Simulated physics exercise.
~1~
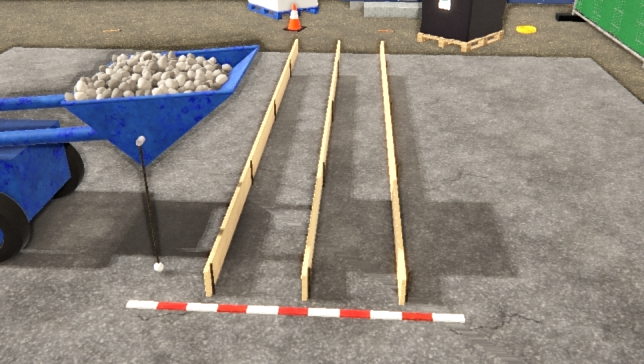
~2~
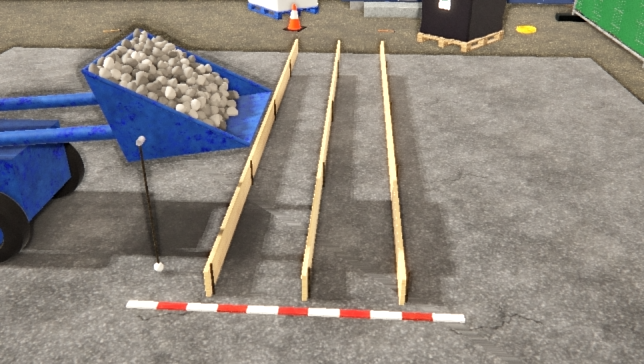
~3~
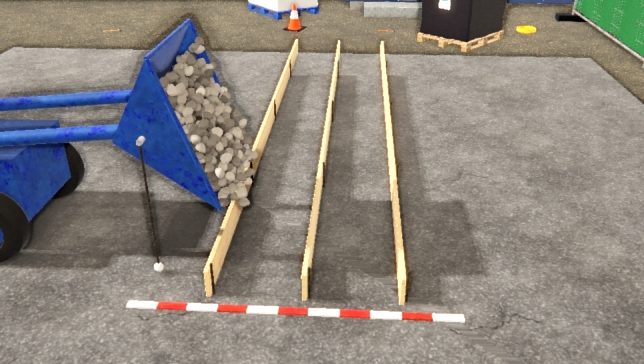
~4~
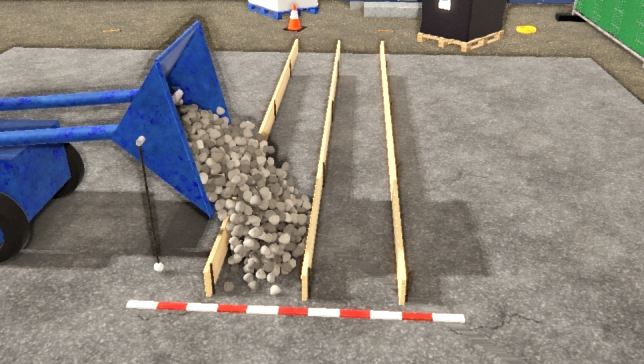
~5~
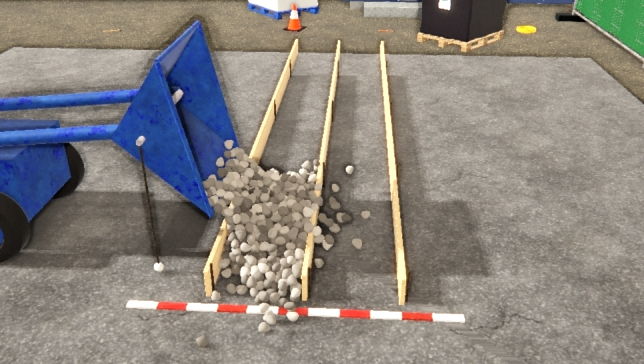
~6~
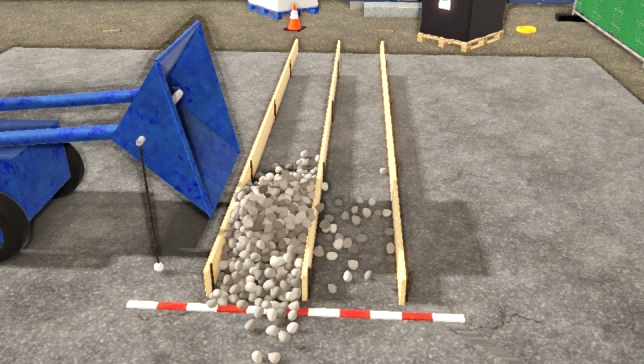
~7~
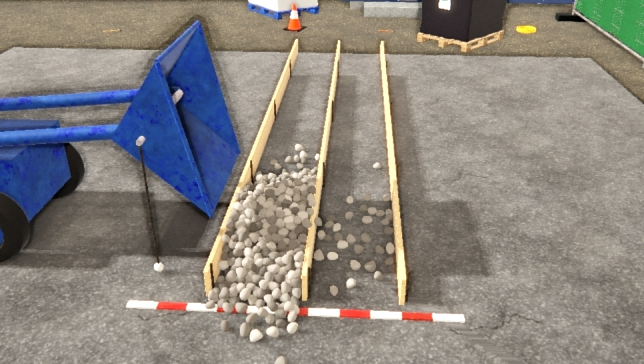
At the start, a blue loader bucket heaped with smooth grey stones is held at the left, beside three long wooden boards on a grey floor. The bucket tips forward to the right, and the stones shift toward its lower edge. As it tilts steeply, they pour over the first board into the near bay between the boards. The bucket then stays tilted while the rest tumbles out, a few stones crossing the middle board and some rolling past the red and white strip in front. Finally the bucket looks empty, with most stones piled in the near bay and a few scattered in the far one.
